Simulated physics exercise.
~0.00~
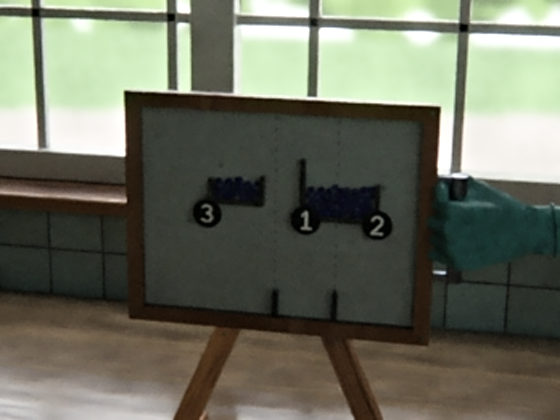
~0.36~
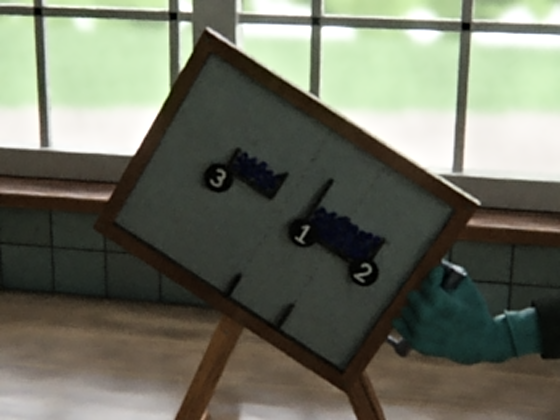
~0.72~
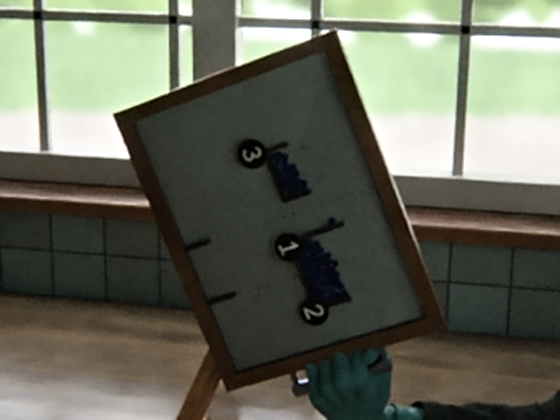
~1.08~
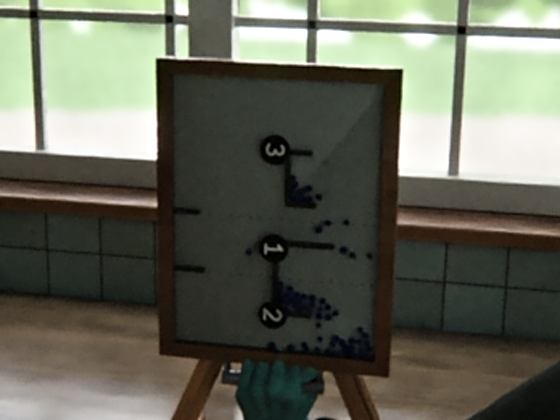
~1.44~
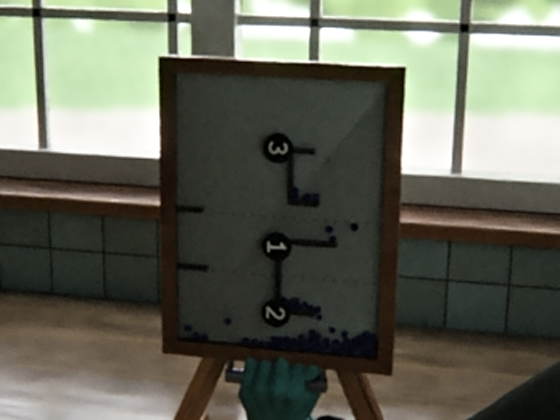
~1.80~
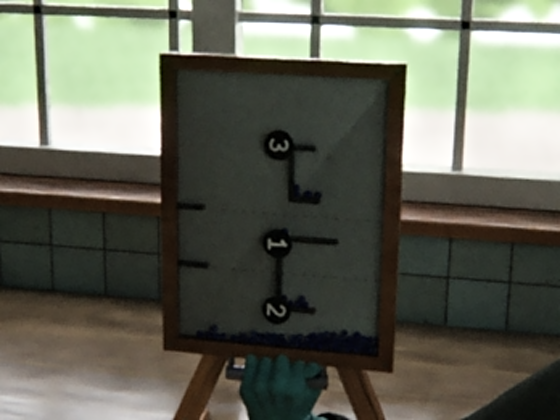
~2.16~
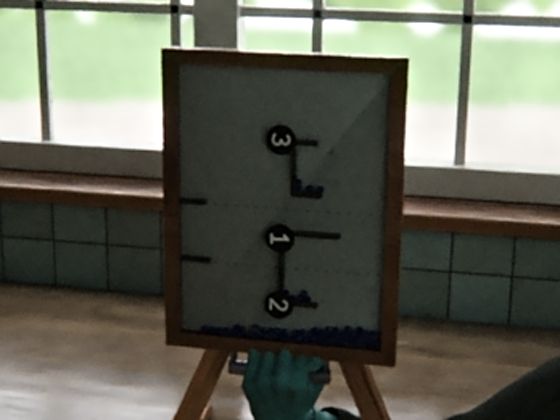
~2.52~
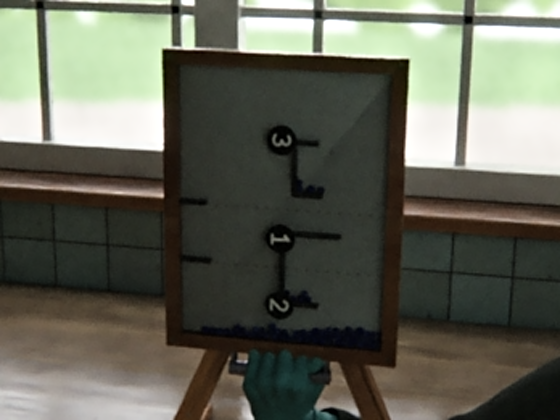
A gloved hand turned a framed upright box clockwise by a quarter turn, and the dark blue beads resting on its small numbered ledges spilled down, most of them settling in a layer along the bottom while a few stayed caught on the ledges.
